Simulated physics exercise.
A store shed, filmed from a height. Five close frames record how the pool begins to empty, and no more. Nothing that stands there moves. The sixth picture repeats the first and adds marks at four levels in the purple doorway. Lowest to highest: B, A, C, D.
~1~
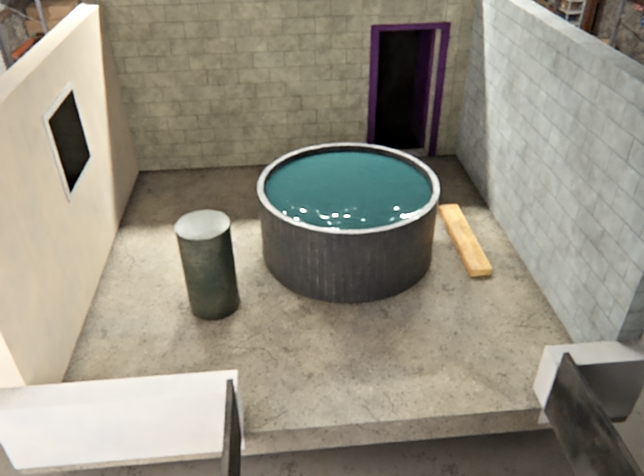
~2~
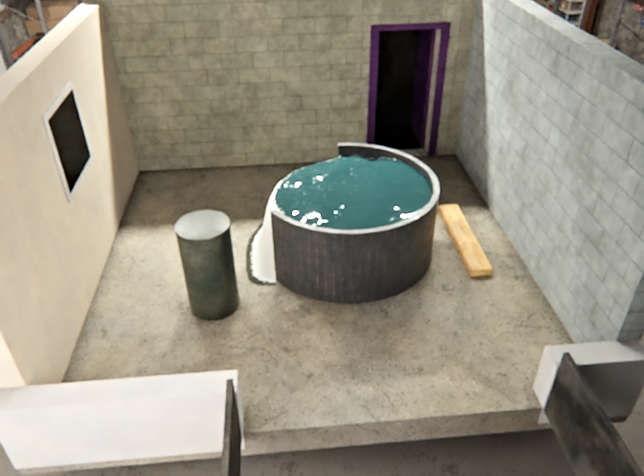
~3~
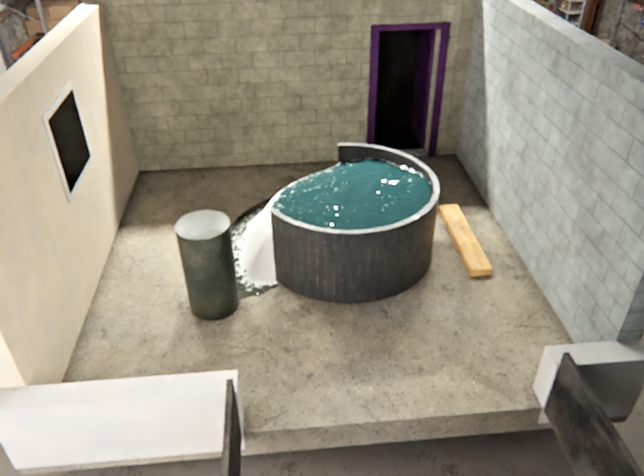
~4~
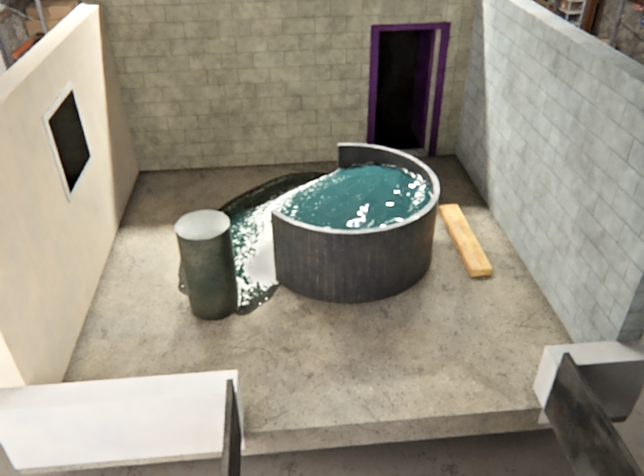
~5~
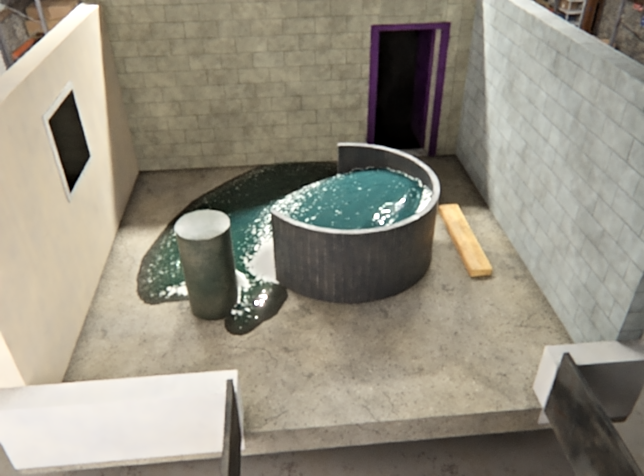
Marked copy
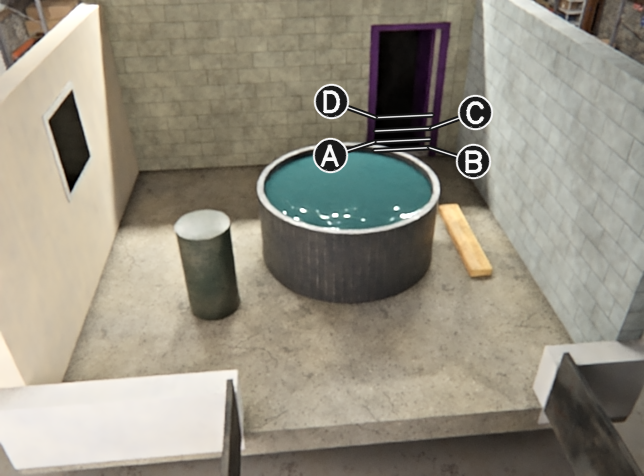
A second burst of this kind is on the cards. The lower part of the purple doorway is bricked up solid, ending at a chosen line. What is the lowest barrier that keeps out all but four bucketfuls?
B is the one.
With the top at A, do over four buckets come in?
No, that is safe.
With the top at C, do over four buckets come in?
No.
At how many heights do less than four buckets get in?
All four.
In white, A at (402, 140); B at (401, 149); C at (403, 129); D at (404, 116); from the bottom up B, A, C, D.
With A, nothing gets over.
With B, a splash gets over, under a bucket.
With C, nothing gets over.
With D, nothing gets over.
